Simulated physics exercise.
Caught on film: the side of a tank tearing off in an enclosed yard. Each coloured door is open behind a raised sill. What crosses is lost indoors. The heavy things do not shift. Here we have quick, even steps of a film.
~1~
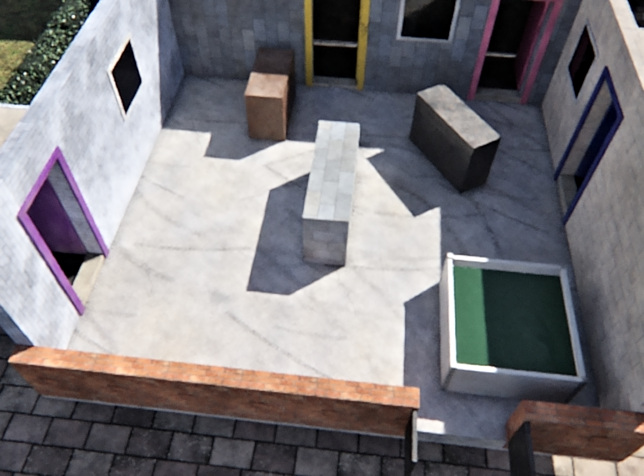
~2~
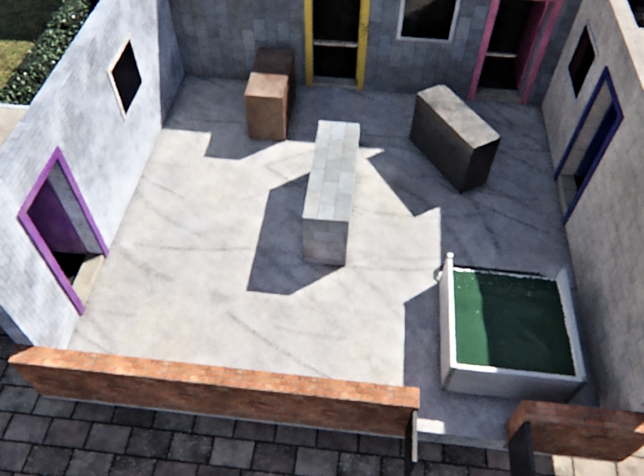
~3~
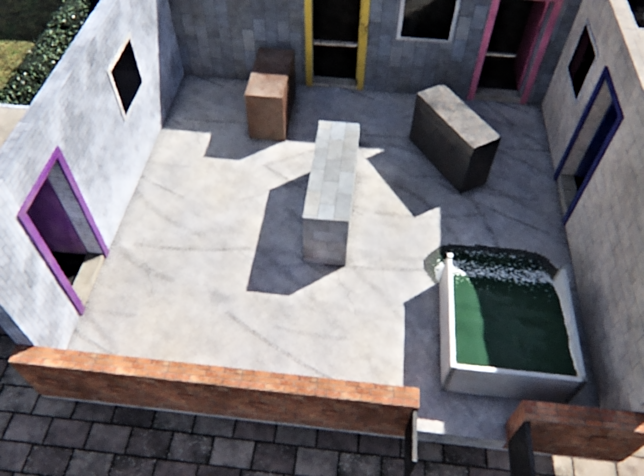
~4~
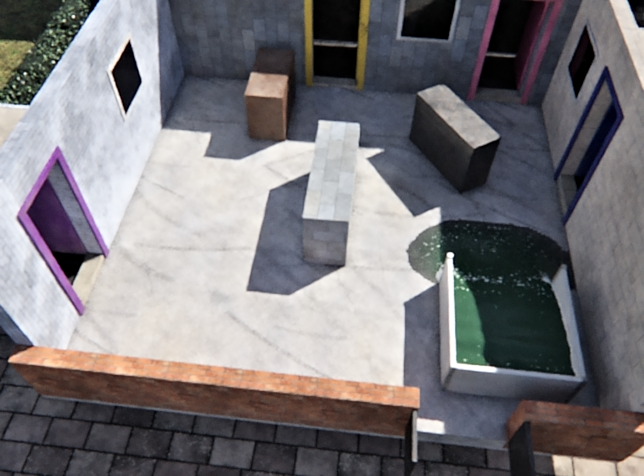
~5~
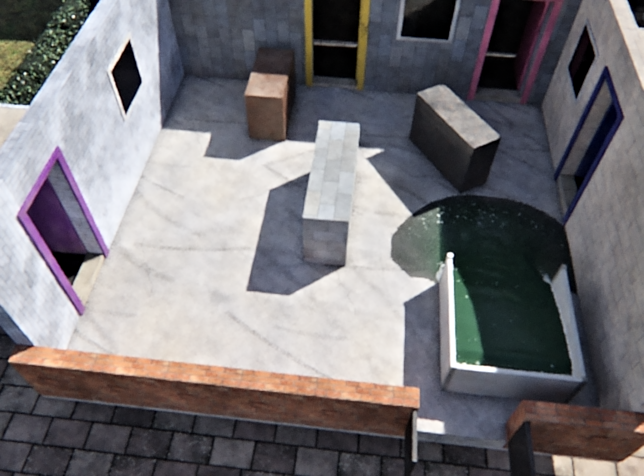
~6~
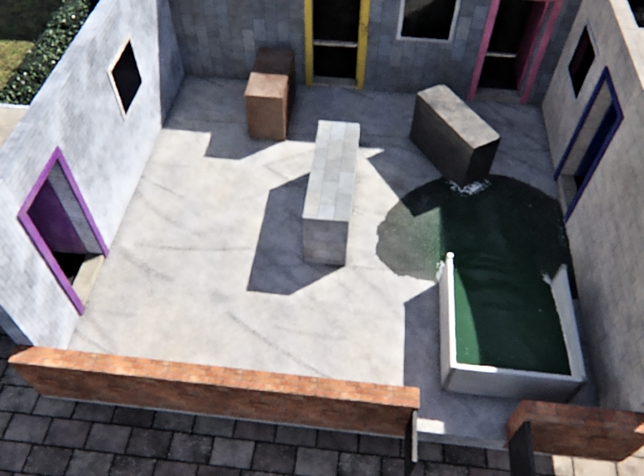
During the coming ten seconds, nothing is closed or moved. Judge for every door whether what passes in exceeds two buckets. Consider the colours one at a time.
In order: The yellow door will be over the cap, the purple door will be at or under the cap, the pink door will be over the cap, the blue door will be at or under the cap.
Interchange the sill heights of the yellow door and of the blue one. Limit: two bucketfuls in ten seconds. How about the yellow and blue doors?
Looks like the yellow door stays within the limit and the blue door exceeds the limit.
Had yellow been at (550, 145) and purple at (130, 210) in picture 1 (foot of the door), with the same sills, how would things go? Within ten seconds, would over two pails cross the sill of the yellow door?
Yellow: Exceeds the limit.
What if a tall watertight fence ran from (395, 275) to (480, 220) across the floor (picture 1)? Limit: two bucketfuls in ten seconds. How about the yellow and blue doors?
Briefly, the yellow door stays within the limit and the blue door exceeds the limit.
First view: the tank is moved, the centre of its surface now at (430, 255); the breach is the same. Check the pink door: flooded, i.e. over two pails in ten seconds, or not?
Result for pink: It doesn't reach it.
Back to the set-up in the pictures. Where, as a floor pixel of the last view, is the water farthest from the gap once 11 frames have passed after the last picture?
My guess is roughly (335, 87).
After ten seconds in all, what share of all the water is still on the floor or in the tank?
Close to 86 in a hundred.
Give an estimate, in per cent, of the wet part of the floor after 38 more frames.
Estimate: Near 55 %.
A moment on, water covers 25 % of the floor; the yellow door not reached, the purple door not reached, the pink door wet at the sill, nothing in, the blue door wet at the sill, nothing in.
Next, water covers 30 % of the floor; the yellow door wet at the sill, nothing in, the purple door not reached, the pink door under two buckets in, the blue door wet at the sill, nothing in.
Then, water covers 40 % of the floor; the yellow door over two buckets in, the purple door not reached, the pink door far over two buckets in, the blue door under two buckets in.
Later, water covers 55 % of the floor; the yellow door over two buckets in, the purple door not reached, the pink door far over two buckets in, the blue door under two buckets in.
In the end, water covers 85 % of the floor; the yellow door far over two buckets in, the purple door wet at the sill, nothing in, the pink door far over two buckets in, the blue door under two buckets in.
